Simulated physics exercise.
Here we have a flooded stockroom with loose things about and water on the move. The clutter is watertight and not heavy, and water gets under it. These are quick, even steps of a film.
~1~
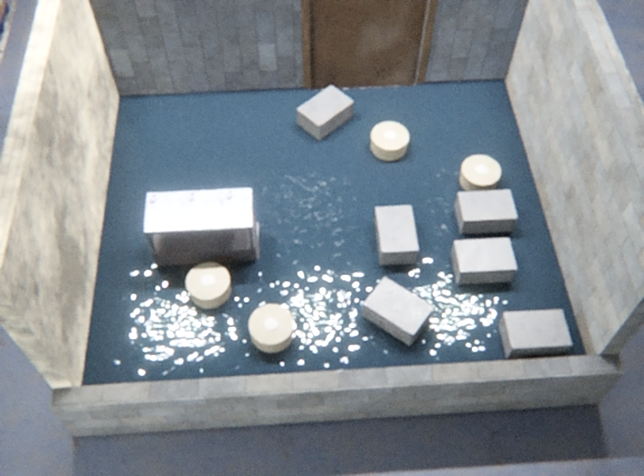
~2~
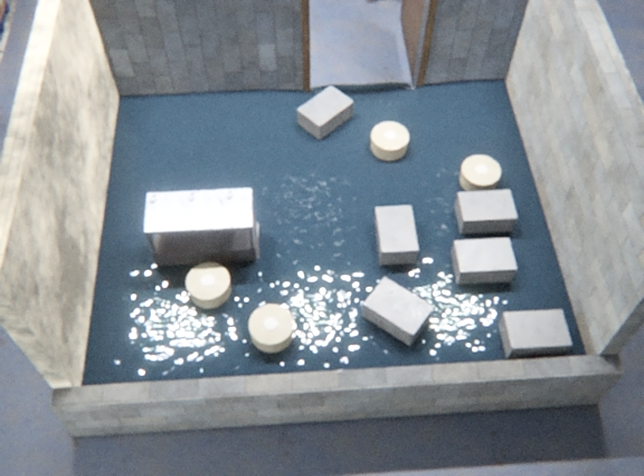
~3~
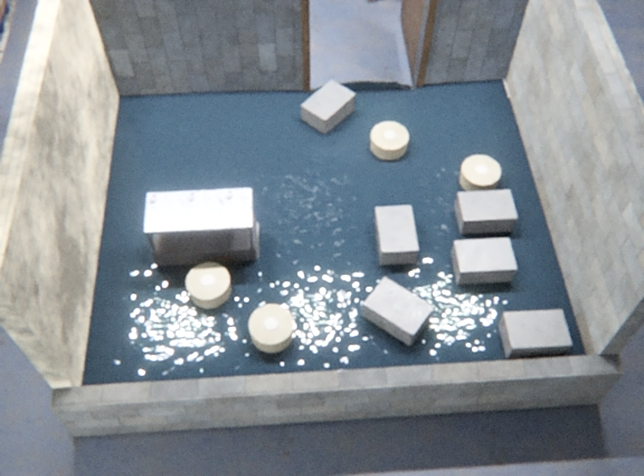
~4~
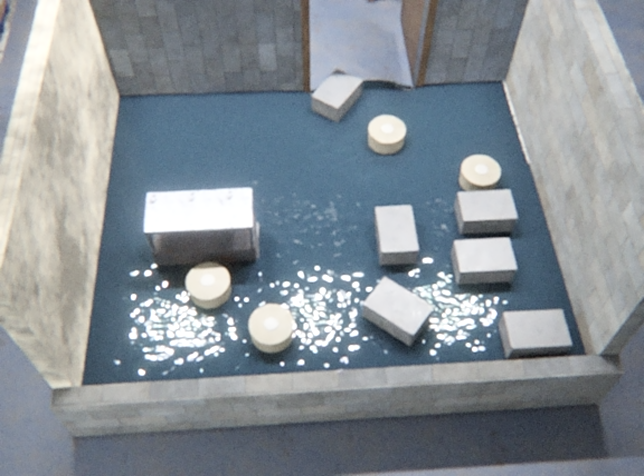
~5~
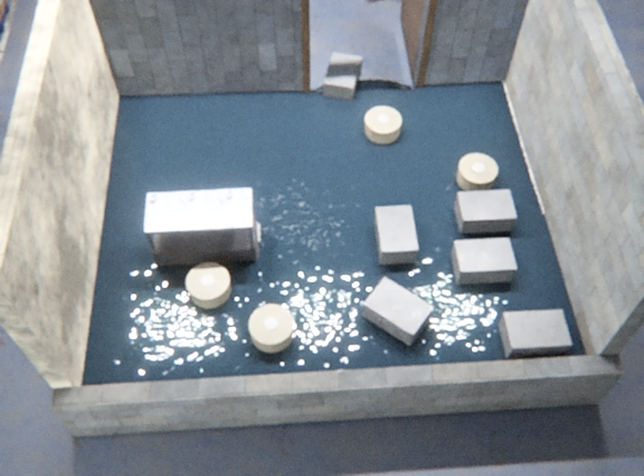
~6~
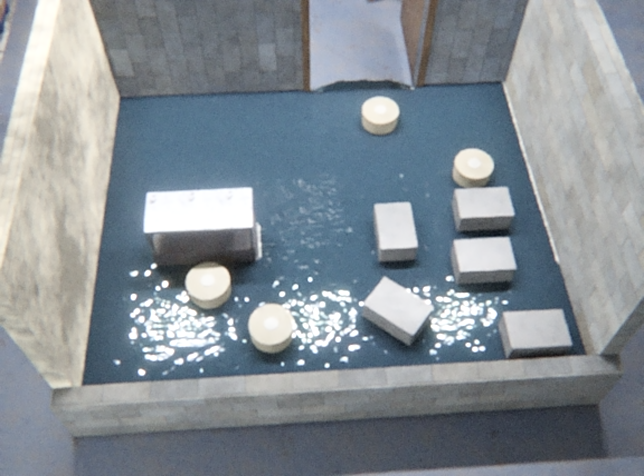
To begin with, grey blocks and pale round tubs sit in dark water inside a walled room with a brown door at the back. The door gives way to a pale opening, and the nearest block drifts to it, tilts and passes out of view, while two tubs shift slightly toward the back.
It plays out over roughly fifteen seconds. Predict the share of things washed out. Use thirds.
It is from one to two thirds.
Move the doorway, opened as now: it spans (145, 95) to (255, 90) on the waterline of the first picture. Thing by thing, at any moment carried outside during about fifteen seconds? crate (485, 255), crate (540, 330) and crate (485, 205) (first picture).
As listed: Left behind, inside, kept in.
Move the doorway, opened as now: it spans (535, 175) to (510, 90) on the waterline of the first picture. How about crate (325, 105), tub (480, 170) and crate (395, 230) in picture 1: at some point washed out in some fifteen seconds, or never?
In turn: Washed out, yes, through.
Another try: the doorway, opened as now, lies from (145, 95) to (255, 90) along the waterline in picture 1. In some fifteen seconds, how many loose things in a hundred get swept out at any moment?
Roughly 30 per cent.
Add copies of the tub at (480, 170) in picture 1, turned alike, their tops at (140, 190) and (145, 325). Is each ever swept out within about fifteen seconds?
In that order: Stays, kept in.
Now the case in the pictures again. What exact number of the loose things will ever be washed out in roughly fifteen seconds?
It comes to 5.
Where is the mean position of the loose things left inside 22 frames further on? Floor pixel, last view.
Close to (396, 226).
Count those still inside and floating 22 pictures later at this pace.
That makes 7.
A moment on, 1 of 10 are out; 9 afloat.
Next, 2 of 10 are out; 8 afloat.
Later, 3 of 10 are out; 7 afloat.
In the end, 5 of 10 are out; 5 afloat.
